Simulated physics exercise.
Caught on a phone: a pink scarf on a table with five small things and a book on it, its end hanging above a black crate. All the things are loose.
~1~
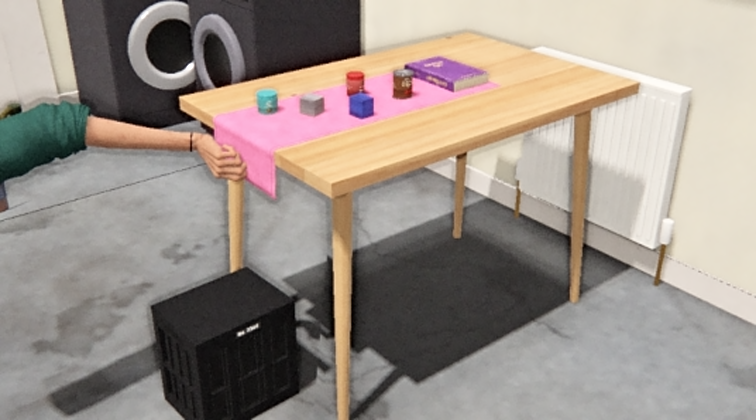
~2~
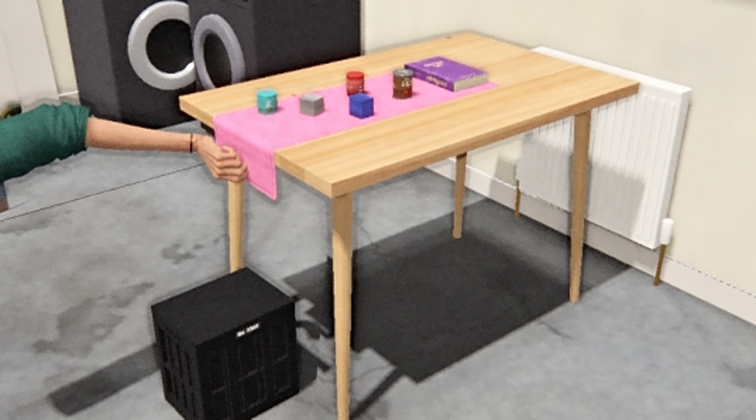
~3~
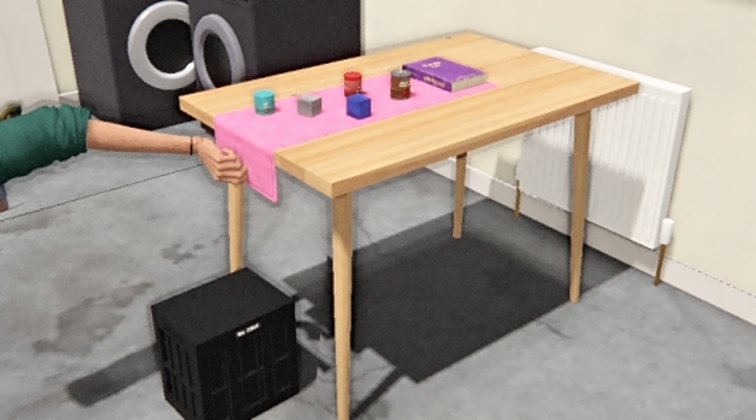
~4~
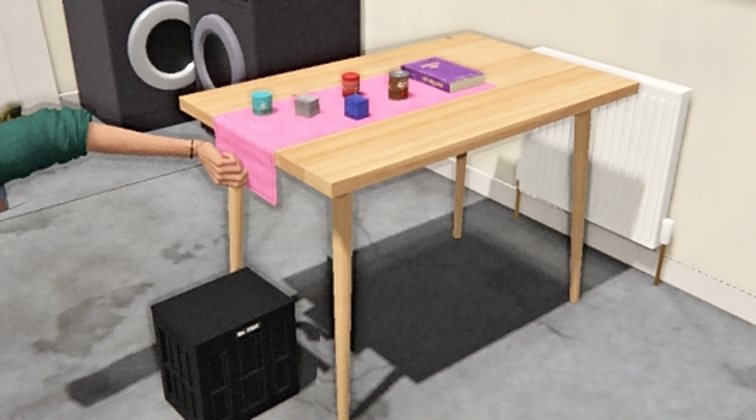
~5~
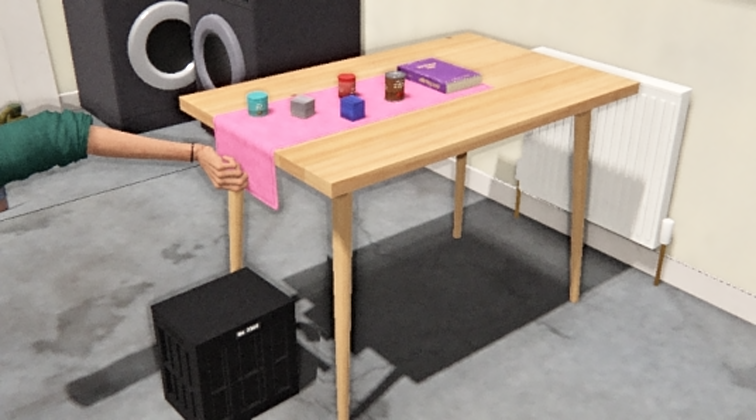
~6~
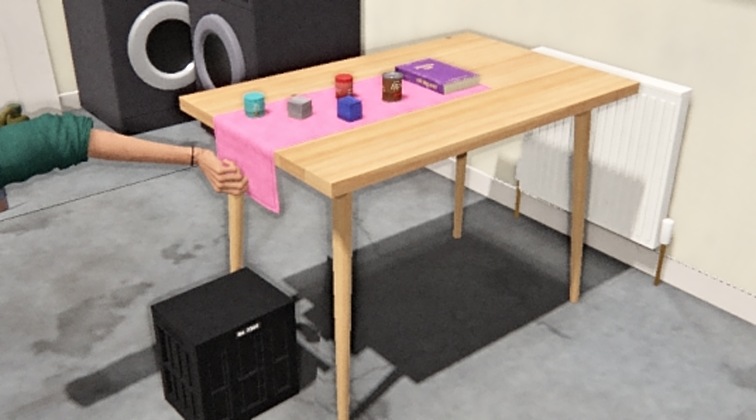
A hand slowly pulling a pink scarf down over a table's edge, the small pots, cubes and book shifting slightly left.
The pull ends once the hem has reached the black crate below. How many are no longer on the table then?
The count of fallen things is three.
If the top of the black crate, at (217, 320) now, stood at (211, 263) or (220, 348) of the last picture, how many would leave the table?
Over the edge go 1 and 4.
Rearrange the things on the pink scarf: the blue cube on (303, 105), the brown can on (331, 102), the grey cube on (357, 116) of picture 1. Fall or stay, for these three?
The blue cube goes over; the brown can is carried off; the grey cube falls.
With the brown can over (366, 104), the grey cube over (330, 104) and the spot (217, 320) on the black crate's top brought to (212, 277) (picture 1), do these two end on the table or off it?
The brown can keeps its place on top; the grey cube does not fall.
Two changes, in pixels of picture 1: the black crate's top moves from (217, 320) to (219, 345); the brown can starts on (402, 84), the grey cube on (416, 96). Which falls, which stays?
The brown can stays on, the grey cube holds on.
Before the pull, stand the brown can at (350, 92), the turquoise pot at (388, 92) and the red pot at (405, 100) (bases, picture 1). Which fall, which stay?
The brown can keeps its place on top; the turquoise pot does not fall; the red pot survives.
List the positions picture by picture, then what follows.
In the first picture, hem (276, 199); turquoise pot (267, 93); grey cube (312, 97); blue cube (361, 97); red pot (355, 74); brown can (403, 72); top of the crate (217, 320).
In the second picture, hem (276, 200); turquoise pot (267, 93).
In the third picture, hem (277, 203); grey cube (309, 97).
In the fourth picture, hem (277, 205); blue cube (357, 98); top of the crate (217, 320).
In the fifth picture, hem (278, 210); red pot (347, 76).
In the sixth picture, hem (279, 213); turquoise pot (254, 96); grey cube (300, 100); blue cube (350, 100); red pot (344, 76); brown can (392, 75).
Early on, hem near (249, 254); turquoise pot gone.
Midway, hem on the crate; turquoise pot, grey cube and blue cube gone.
Finally, hem on the crate; turquoise pot, grey cube and blue cube gone. It carries off three.
